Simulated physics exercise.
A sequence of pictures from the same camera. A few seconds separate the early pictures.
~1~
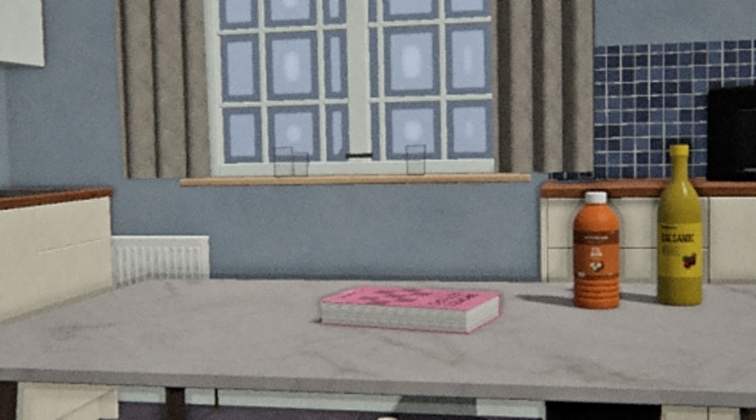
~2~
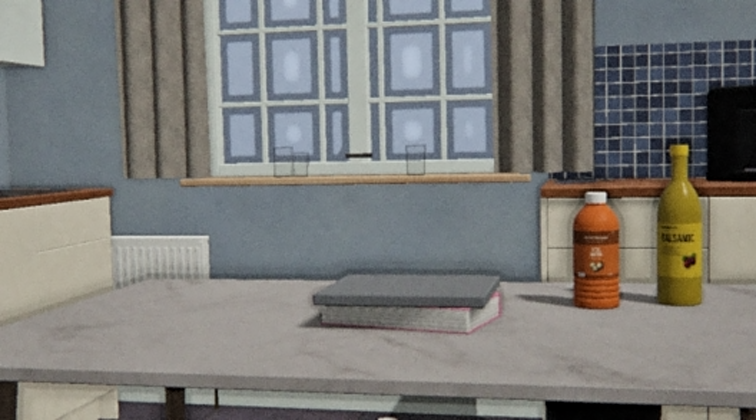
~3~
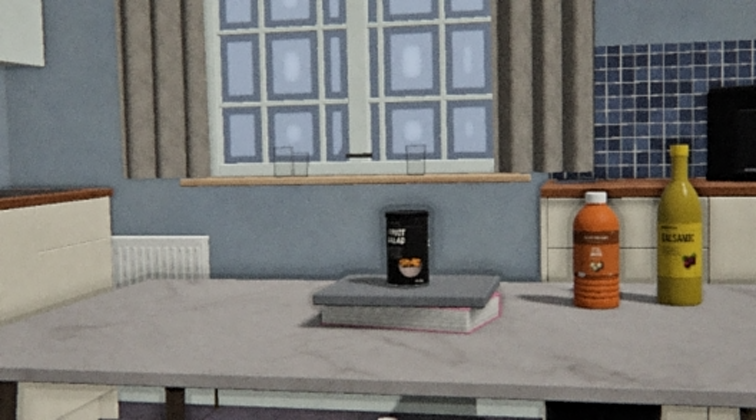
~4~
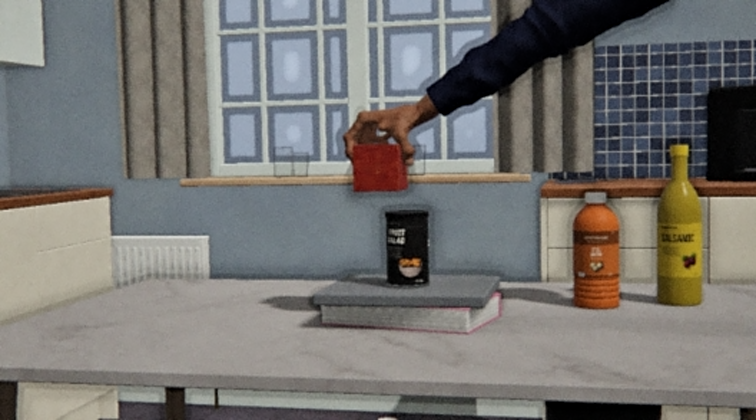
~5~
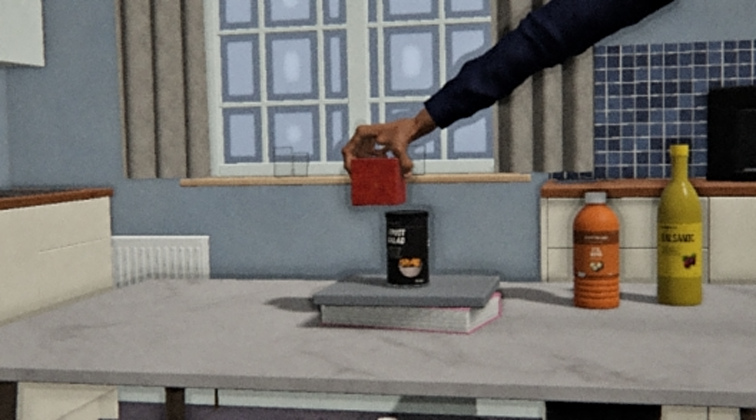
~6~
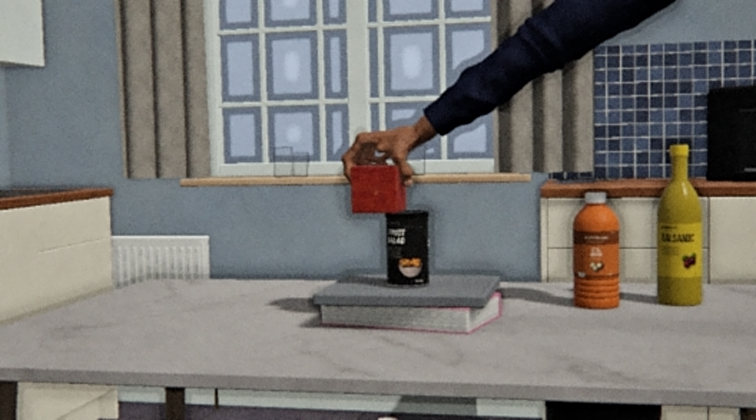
The clip shows a pink book on a table beside orange and yellow bottles; a grey slab appears on the book, then a black tin on top, and a hand lowers a red block to the tin's upper left edge.
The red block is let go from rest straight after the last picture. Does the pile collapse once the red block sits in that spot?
The pile will not survive intact.
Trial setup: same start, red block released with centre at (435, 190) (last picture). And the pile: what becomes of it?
Observed: Pile falls.
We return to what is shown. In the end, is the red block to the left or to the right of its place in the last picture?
It ends up further left.
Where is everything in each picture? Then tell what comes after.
The last thing is not in view yet, in the first picture.
The last thing is not in view yet; pink book (411, 309), in the second picture.
The last thing is not in view yet; grey tray (411, 290), in the third picture.
Still above its spot; red block (381, 167); yellow bottle (679, 225), in the fourth picture.
Still above its spot; red block (379, 181); orange bottle (596, 250), in the fifth picture.
In place under the hand; red block (379, 189); black tin (407, 249), in the sixth picture.
Then, 0.40 s past the last view, red block now fallen.
Then, 0.80 s past the last view, nothing new.
Finally, fallen, red block; the other 5 still in place. Final places as the last picture's camera would see them, red block near (349, 263). The pile comes apart.
